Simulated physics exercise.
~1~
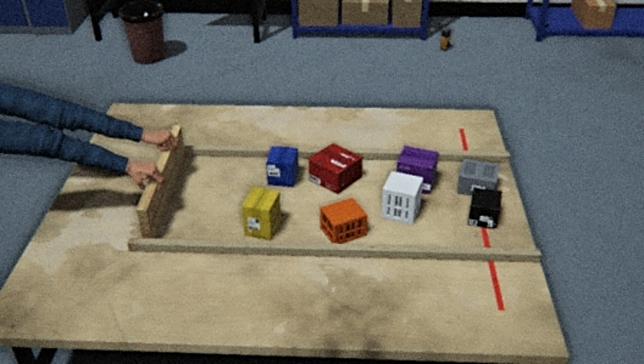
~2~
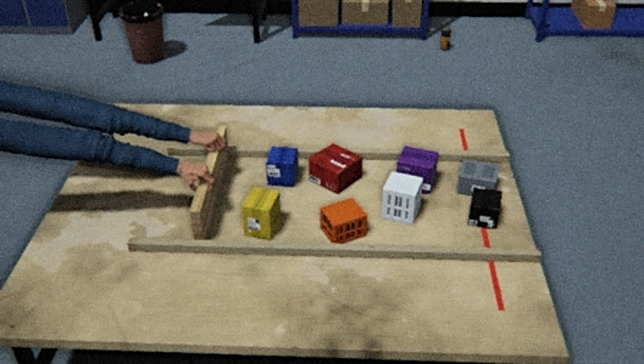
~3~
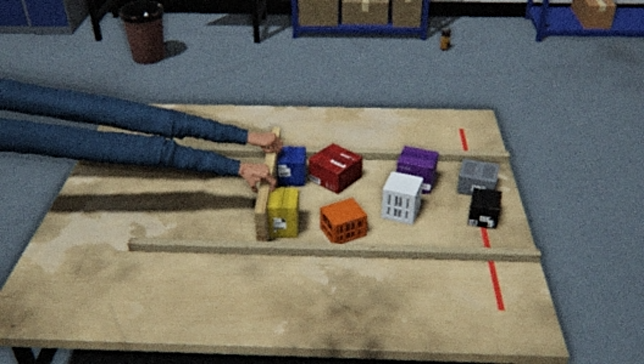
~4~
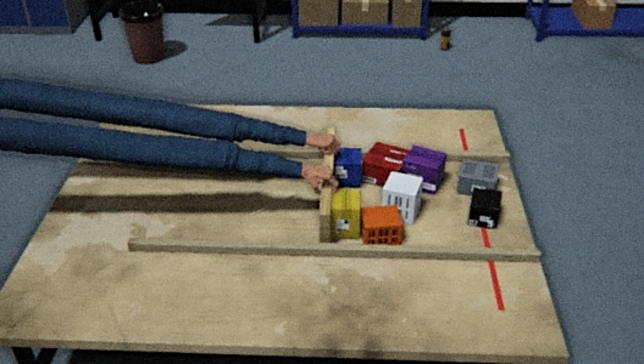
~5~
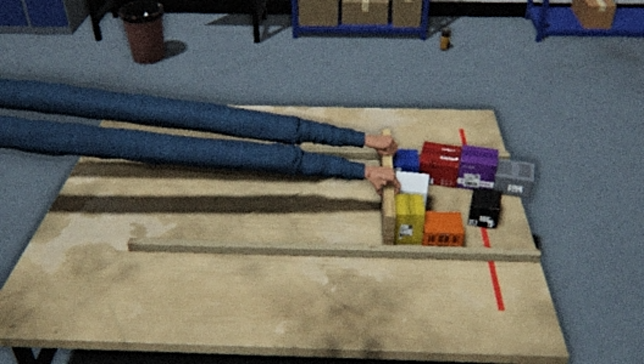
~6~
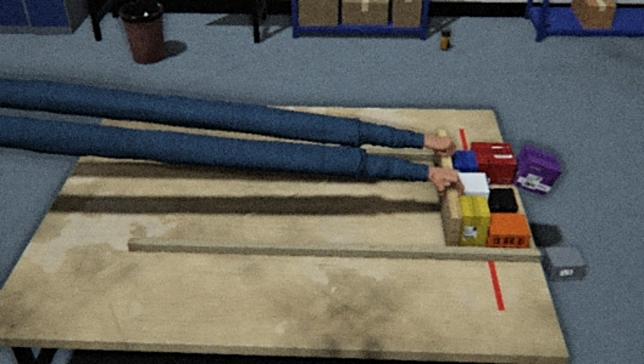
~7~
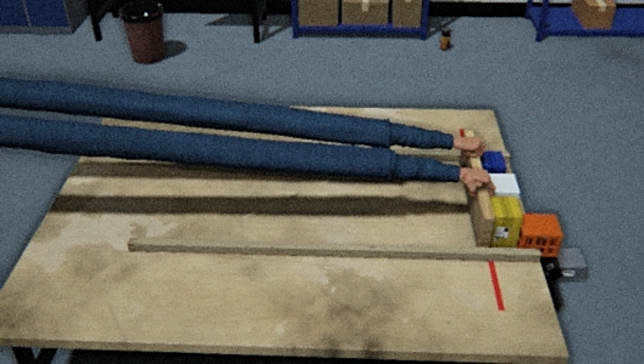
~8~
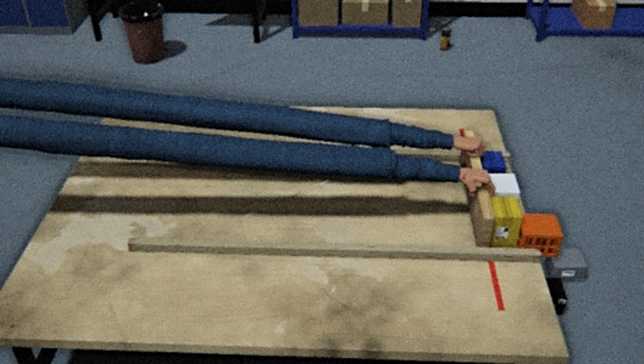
Hands pushing a wooden plank rightward, sweeping coloured parcels past red tape, several dropping off the table edge before the plank stops.
